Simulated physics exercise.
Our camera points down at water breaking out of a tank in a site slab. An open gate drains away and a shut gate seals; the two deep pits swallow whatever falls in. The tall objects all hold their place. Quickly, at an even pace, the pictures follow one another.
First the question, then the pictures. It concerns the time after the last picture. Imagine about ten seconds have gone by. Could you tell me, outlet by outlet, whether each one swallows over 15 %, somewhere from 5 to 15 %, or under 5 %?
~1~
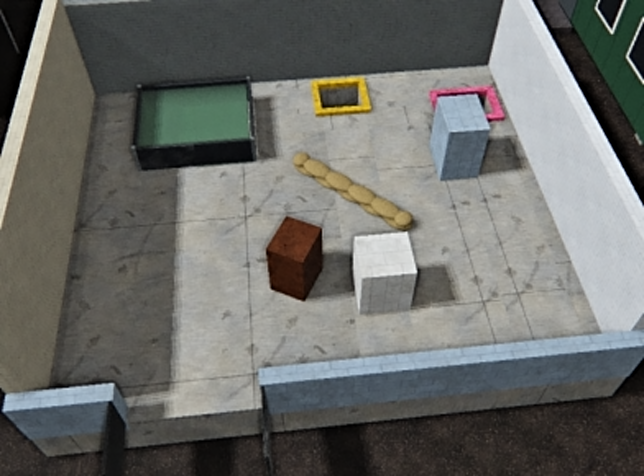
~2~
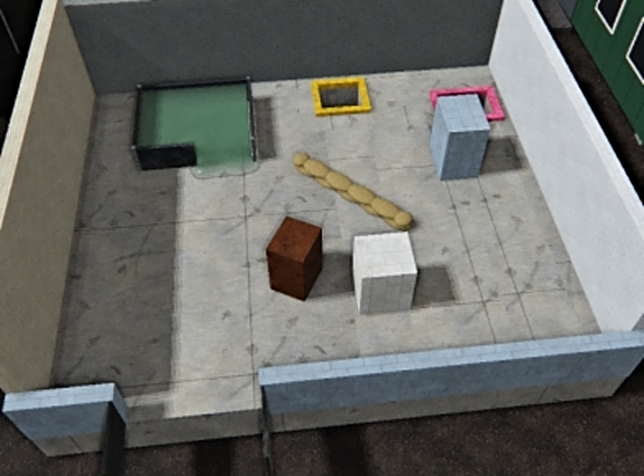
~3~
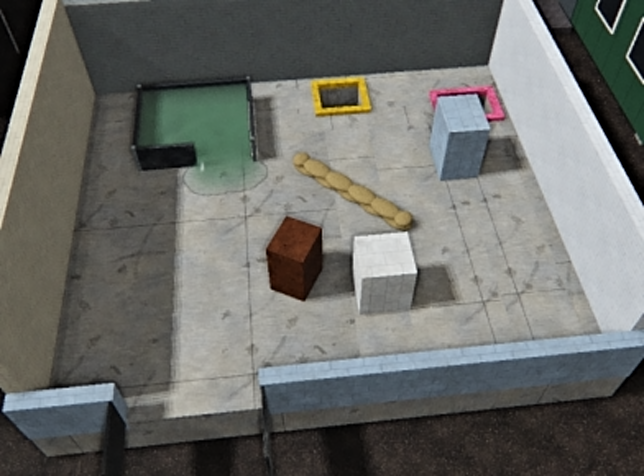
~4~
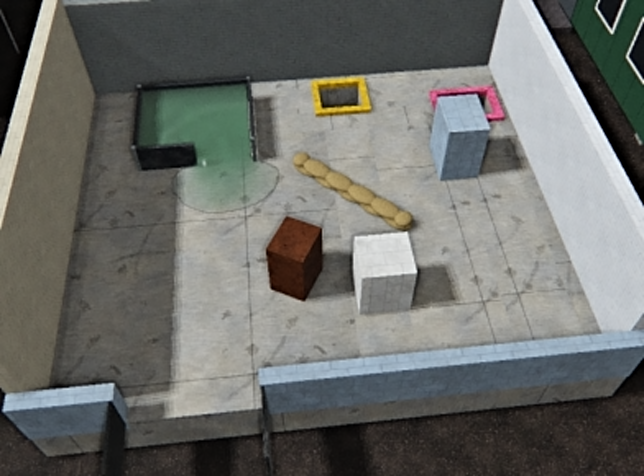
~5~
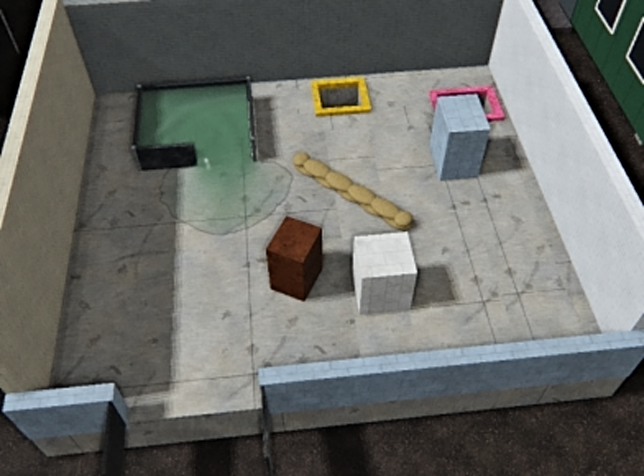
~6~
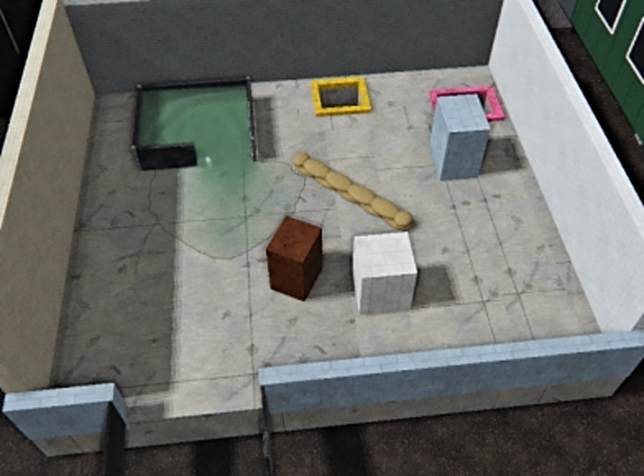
Sure: The gate swallows over 15 %, the yellow pit swallows under 5 %, the pink pit swallows under 5 %.
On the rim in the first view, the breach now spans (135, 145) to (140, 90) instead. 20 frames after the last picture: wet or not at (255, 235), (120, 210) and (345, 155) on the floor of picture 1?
Result, in sequence: Untouched by the flood; inundated; untouched by the flood.
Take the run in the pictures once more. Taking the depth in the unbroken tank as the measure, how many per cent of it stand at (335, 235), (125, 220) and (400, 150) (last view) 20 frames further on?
In order: Roughly 6, 2 and 0 in a hundred.
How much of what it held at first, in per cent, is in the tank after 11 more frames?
That comes to about 58 per cent.
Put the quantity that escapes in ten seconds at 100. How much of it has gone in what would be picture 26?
Close to 30 out of every hundred.
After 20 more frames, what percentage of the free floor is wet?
It comes to 40 per cent.
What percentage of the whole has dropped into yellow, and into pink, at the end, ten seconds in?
I'd put them at roughly 0 and 0 per cent respectively.
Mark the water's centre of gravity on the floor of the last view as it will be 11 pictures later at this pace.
The water centres close to (215, 174).
A moment on, water covers 15 % of the floor; the gate 0 %, the yellow pit 0 %, the pink pit 0 %.
Next, water covers 30 % of the floor; the gate 0 %, the yellow pit 0 %, the pink pit 0 %.
Then, water covers 40 % of the floor; the gate 8 %, the yellow pit 0 %, the pink pit 0 %.
Later, water covers 50 % of the floor; the gate 19 %, the yellow pit 0 %, the pink pit 0 %.
In the end, water covers 60 % of the floor; the gate 29 %, the yellow pit 0 %, the pink pit 0 %.
